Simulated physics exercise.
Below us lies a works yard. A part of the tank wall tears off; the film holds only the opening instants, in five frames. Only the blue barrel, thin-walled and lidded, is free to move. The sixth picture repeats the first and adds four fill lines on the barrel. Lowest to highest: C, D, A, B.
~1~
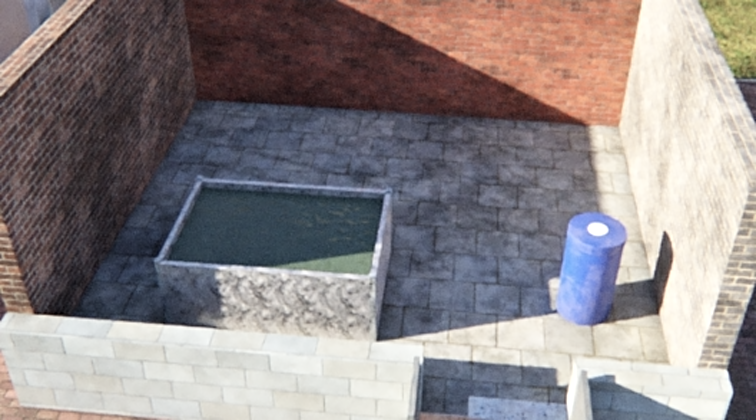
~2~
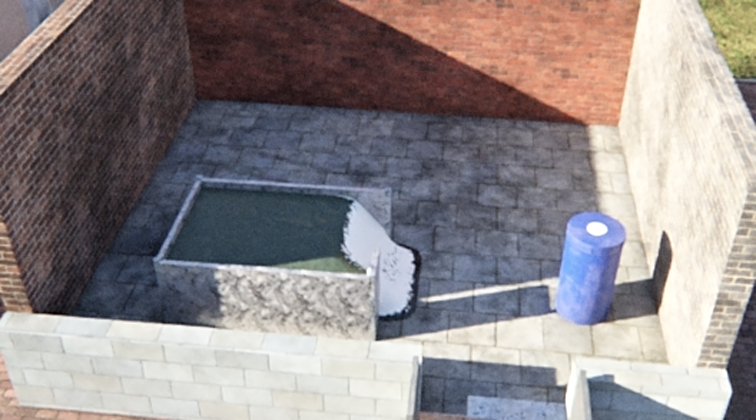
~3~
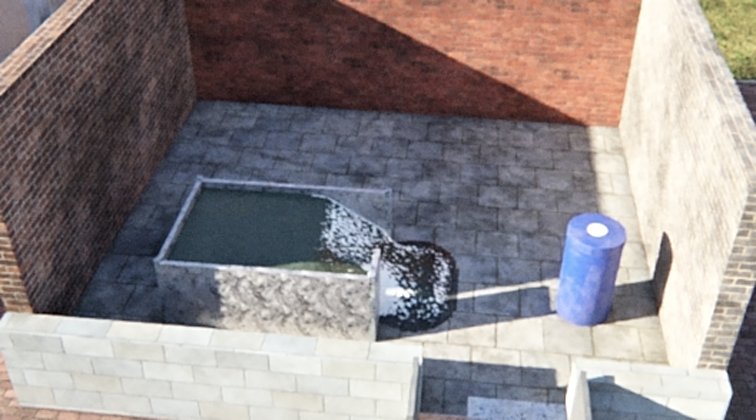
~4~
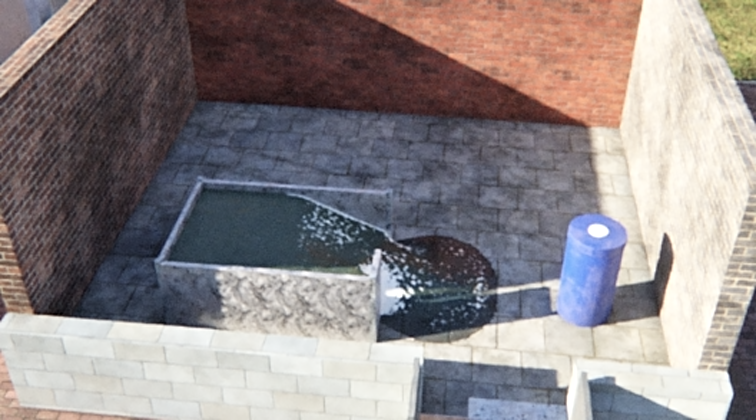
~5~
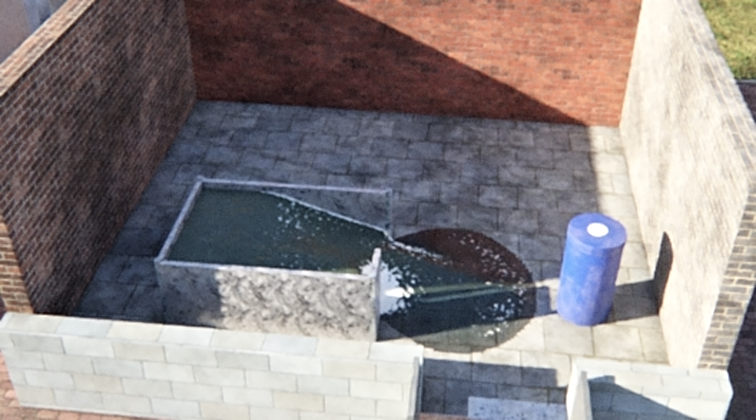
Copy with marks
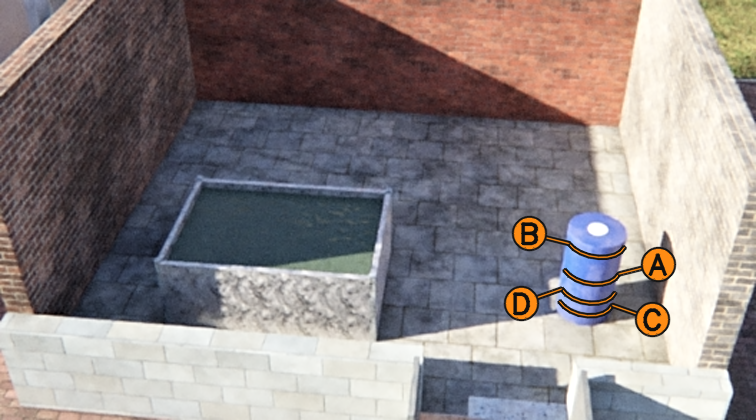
Water pours from the right end of a stone tank and spreads across the paved yard.
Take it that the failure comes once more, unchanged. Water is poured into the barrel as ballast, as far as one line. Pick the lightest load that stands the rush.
Level A just does it.
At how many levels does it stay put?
Two of them.
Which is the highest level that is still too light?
Level D.
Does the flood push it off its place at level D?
Yes.
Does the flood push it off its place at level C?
Yes.
On the marked copy, A at (593, 284); B at (598, 257); C at (587, 315); D at (589, 303); from the bottom up C, D, A, B.
If A is chosen, it does not move.
If B is chosen, it does not move.
If C is chosen, it is pushed about twice its own width away.
If D is chosen, it is pushed about half its own width away.
